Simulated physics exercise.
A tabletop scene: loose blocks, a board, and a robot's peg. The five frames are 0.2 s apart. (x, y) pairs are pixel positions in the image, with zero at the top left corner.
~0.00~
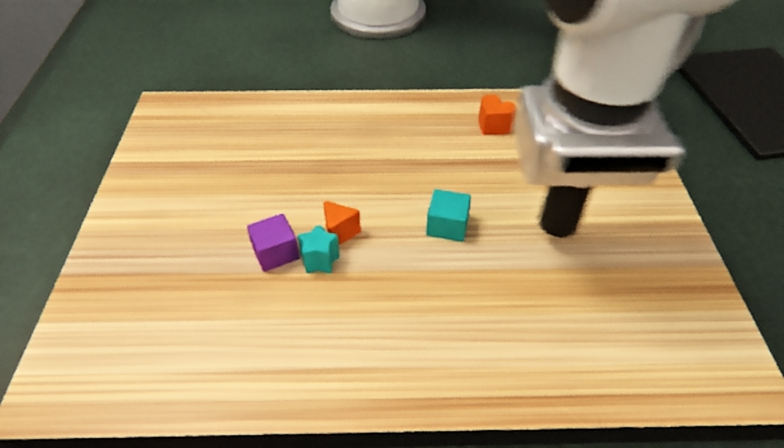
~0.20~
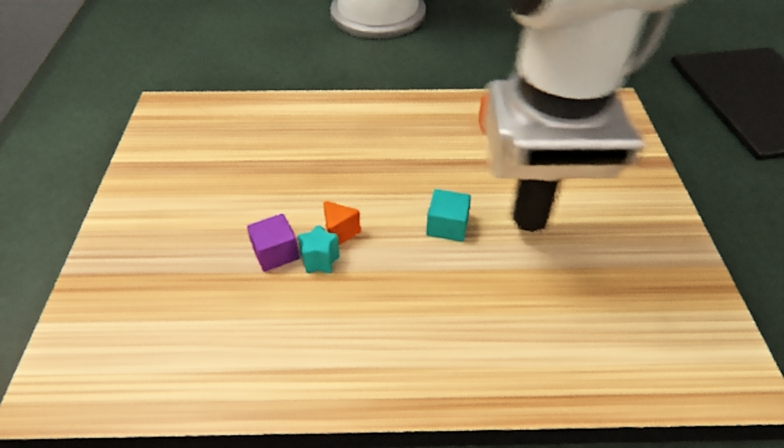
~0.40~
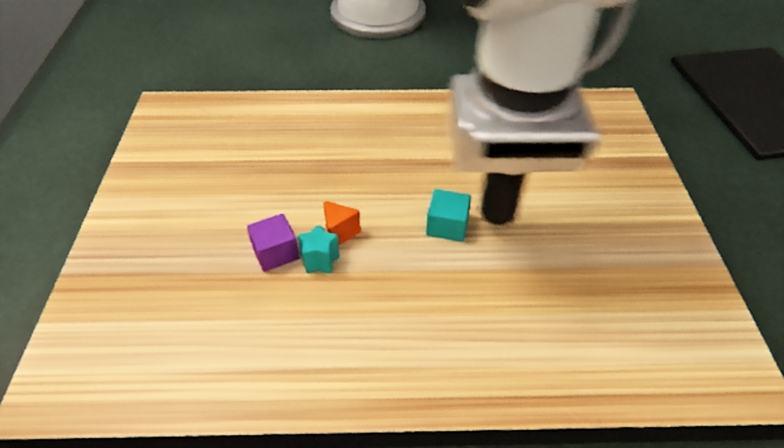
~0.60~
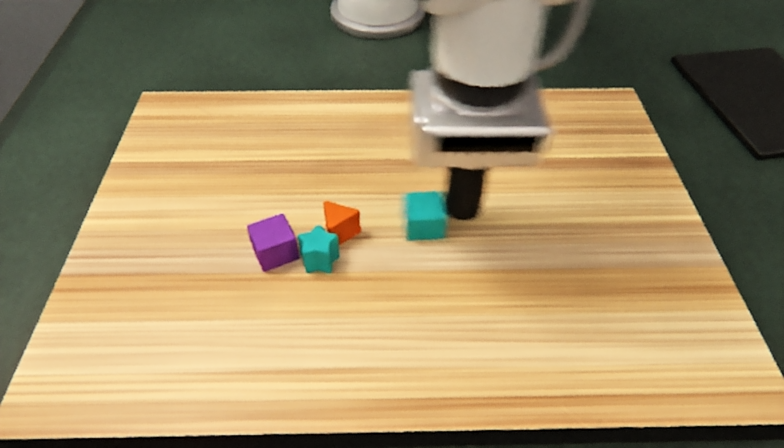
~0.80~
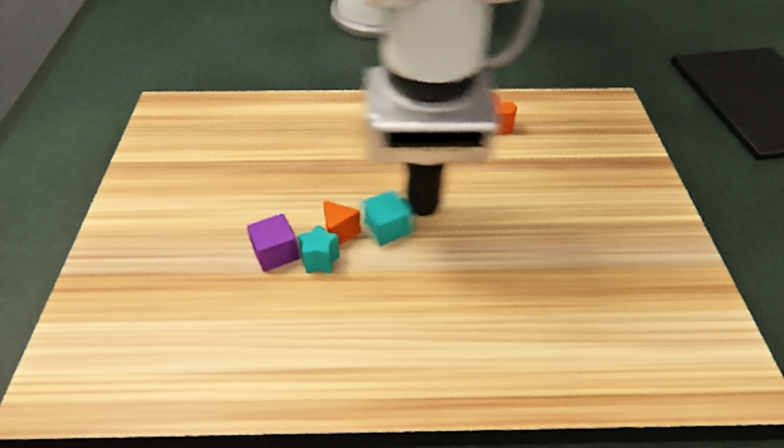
On a wooden tabletop, a robot's dark peg moves left and pushes a turquoise block leftward.
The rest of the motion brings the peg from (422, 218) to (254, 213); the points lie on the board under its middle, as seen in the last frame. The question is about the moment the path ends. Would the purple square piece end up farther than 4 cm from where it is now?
No, that is not what happens.
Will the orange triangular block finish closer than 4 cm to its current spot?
It seems not.
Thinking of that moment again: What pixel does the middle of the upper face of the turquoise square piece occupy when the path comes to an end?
Answer: (209, 207).
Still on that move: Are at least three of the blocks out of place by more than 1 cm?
Yes
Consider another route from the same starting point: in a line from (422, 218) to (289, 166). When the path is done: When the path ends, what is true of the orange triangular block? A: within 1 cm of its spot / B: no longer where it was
B (no longer where it was)
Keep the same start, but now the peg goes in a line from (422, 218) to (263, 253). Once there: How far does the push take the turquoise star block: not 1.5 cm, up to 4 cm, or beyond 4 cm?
It moves between 1.5 and 4 cm.
What follows on the original path. One third of the way, peg (364, 201); purple square piece (262, 235); turquoise star block (312, 243), turned 15° anticlockwise; orange triangular block (293, 211), turned 55° anticlockwise; turquoise square piece (324, 199), turned 20° clockwise.
Two thirds of the way, peg (305, 199); purple square piece (242, 243), turned 70° anticlockwise; turquoise star block (312, 243), turned 15° anticlockwise; orange triangular block (234, 219), turned 85° anticlockwise; turquoise square piece (265, 200).
At the end, peg (250, 198); purple square piece (240, 244), turned 75° anticlockwise; turquoise star block (312, 243), turned 15° anticlockwise; orange triangular block (190, 231), turned 100° anticlockwise; turquoise square piece (209, 207), turned 20° anticlockwise.
